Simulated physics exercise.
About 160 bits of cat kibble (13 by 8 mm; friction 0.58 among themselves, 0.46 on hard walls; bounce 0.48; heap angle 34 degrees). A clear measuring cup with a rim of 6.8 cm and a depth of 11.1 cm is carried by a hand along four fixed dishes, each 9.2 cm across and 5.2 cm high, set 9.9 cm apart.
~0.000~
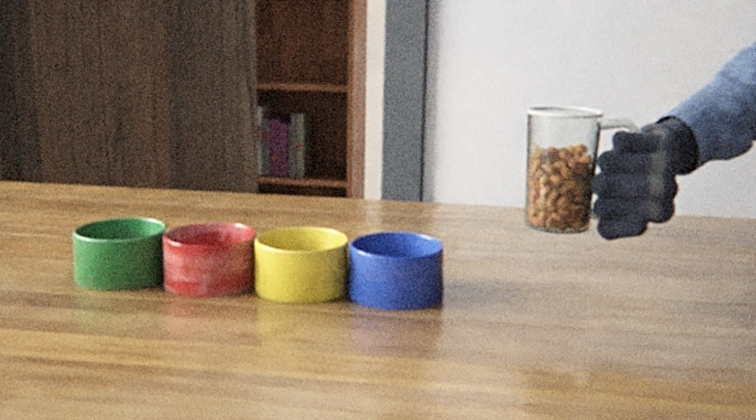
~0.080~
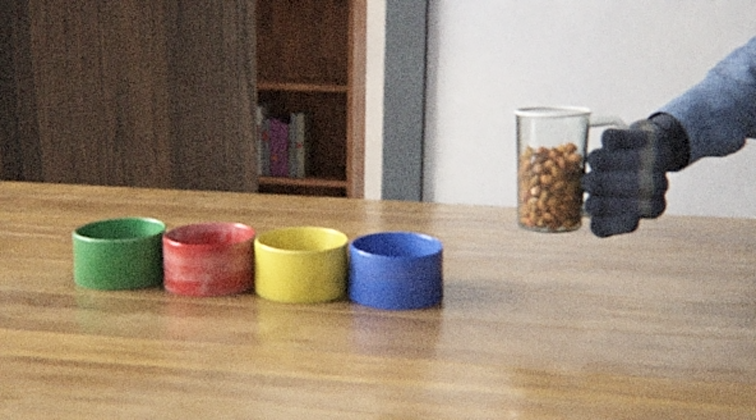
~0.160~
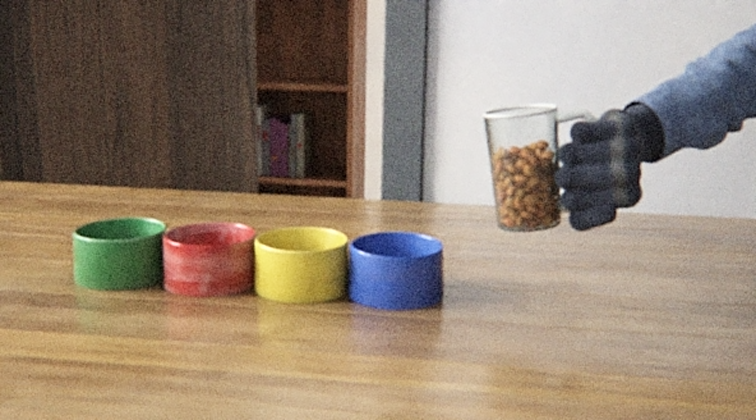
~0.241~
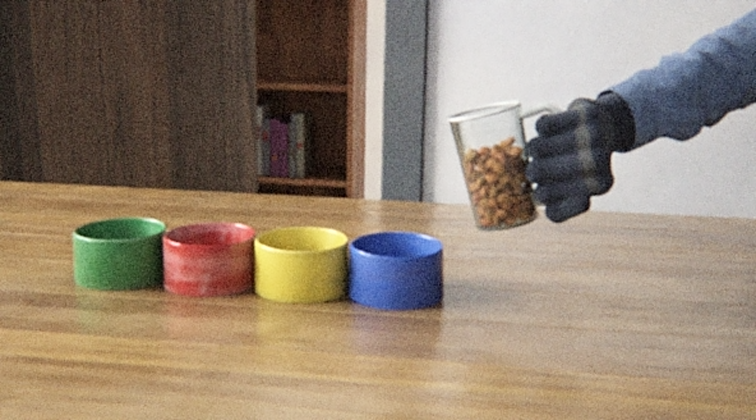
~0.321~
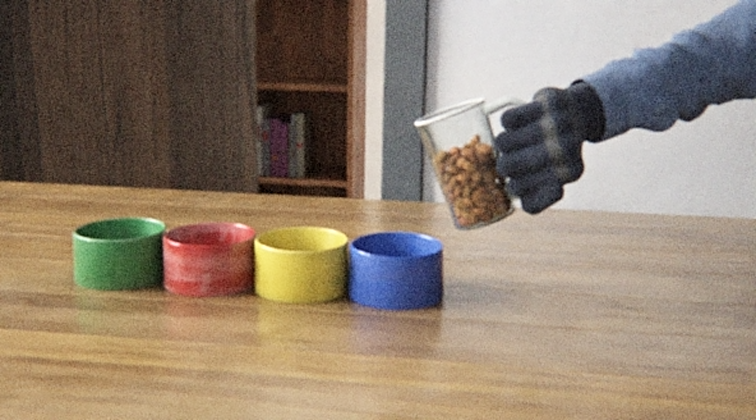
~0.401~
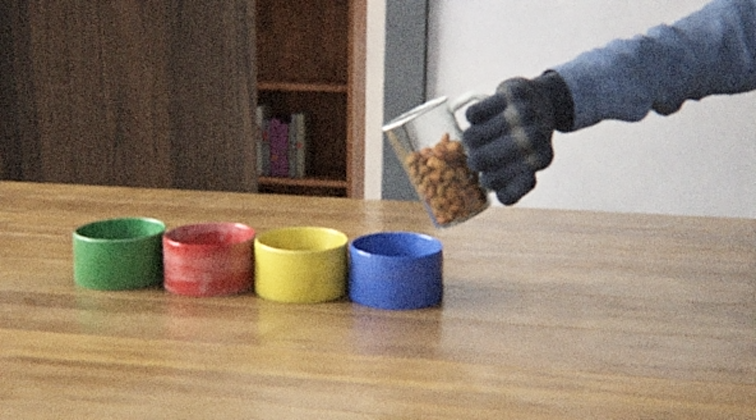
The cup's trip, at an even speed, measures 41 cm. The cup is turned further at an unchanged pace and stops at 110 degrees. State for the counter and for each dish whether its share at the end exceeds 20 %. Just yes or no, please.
In short: Red dish no, blue dish no, green dish yes, yellow dish no, counter no.
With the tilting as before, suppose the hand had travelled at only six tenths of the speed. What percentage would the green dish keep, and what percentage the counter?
Green: 70; counter: 0.
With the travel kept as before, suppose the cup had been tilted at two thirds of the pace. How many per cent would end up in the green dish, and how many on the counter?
Then the green dish would get 80 and the counter 0.
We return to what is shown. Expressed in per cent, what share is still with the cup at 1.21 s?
Load share: Near 100 percent.
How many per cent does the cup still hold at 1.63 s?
Some 60 per cent of the load.
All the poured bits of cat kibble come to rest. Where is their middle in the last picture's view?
Resting centre estimate: Around (112, 258).
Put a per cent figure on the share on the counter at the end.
Around 10 percent, I'd guess.
After 0.89 s, tilt 67 degrees; cup holds 100 %.
After 1.21 s, tilt 93 degrees; cup holds 100 %.
After 1.63 s, tilt 110 degrees; cup holds 60 %, green 30 %.
By 3.7 s all is still; red 0 %, blue 0 %, green 80 %, yellow 0 %, counter 10 %, cup 10 %.
